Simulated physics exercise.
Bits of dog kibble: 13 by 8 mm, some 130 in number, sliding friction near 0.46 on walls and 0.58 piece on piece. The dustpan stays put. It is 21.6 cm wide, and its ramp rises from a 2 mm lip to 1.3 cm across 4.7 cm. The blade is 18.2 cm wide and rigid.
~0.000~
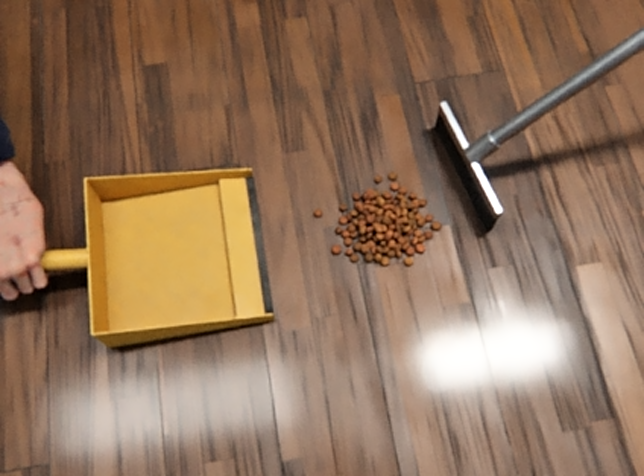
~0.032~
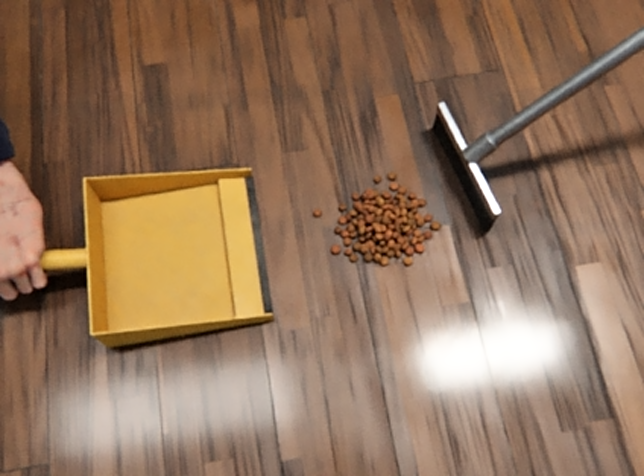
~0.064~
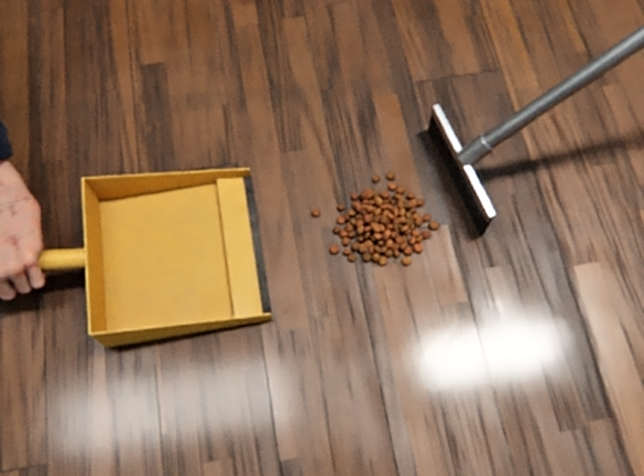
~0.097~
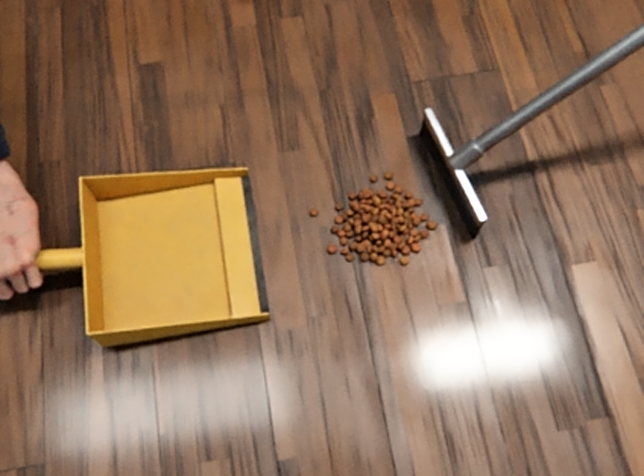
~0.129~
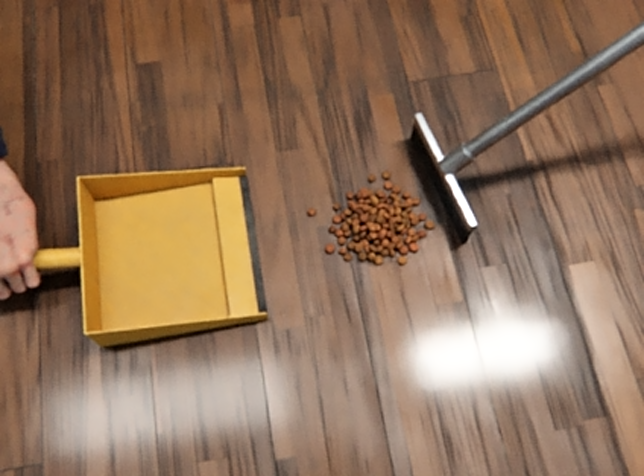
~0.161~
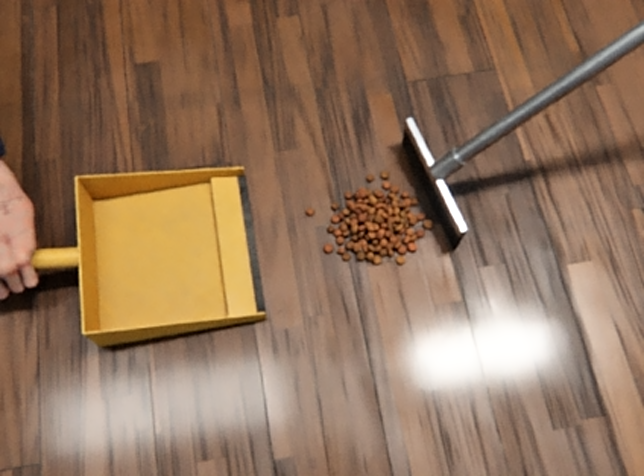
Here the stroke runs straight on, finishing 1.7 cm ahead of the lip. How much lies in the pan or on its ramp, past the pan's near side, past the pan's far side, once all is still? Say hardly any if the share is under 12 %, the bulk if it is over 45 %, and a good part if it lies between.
My prediction: Pan: An intermediate share; near side: An intermediate share; far side: A minor share.
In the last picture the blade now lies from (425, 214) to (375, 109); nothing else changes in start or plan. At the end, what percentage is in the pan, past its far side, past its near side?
Pan 10 % / far 0 % / near 0 %.
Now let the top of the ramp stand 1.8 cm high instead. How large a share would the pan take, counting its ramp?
I'd expect close to 30 per cent.
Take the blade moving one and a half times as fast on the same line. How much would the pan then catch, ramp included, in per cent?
Some 25 %.
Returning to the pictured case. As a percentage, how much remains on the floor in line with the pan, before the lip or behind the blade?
Share there: Around 55 percent.
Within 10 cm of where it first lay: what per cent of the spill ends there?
About 0 %.
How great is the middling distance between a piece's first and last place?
18 cm, roughly.
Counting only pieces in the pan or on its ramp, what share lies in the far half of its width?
10 per cent.
After 0.45 s, middle of the blade 15 cm from the lip; 0 % over the lip, far side 0 %, near side 0 %.
Then, at 0.64 s, middle of the blade 7 cm from the lip; 0 % over the lip, far side 0 %, near side 10 %.
After 0.95 s, middle of the blade 3 cm from the lip; 25 % over the lip, far side 0 %, near side 20 %.
In the end, at 1.3 s, pan 25 %, near side 20 %, far side 0 %, in front of the lip or behind the blade 55 %.
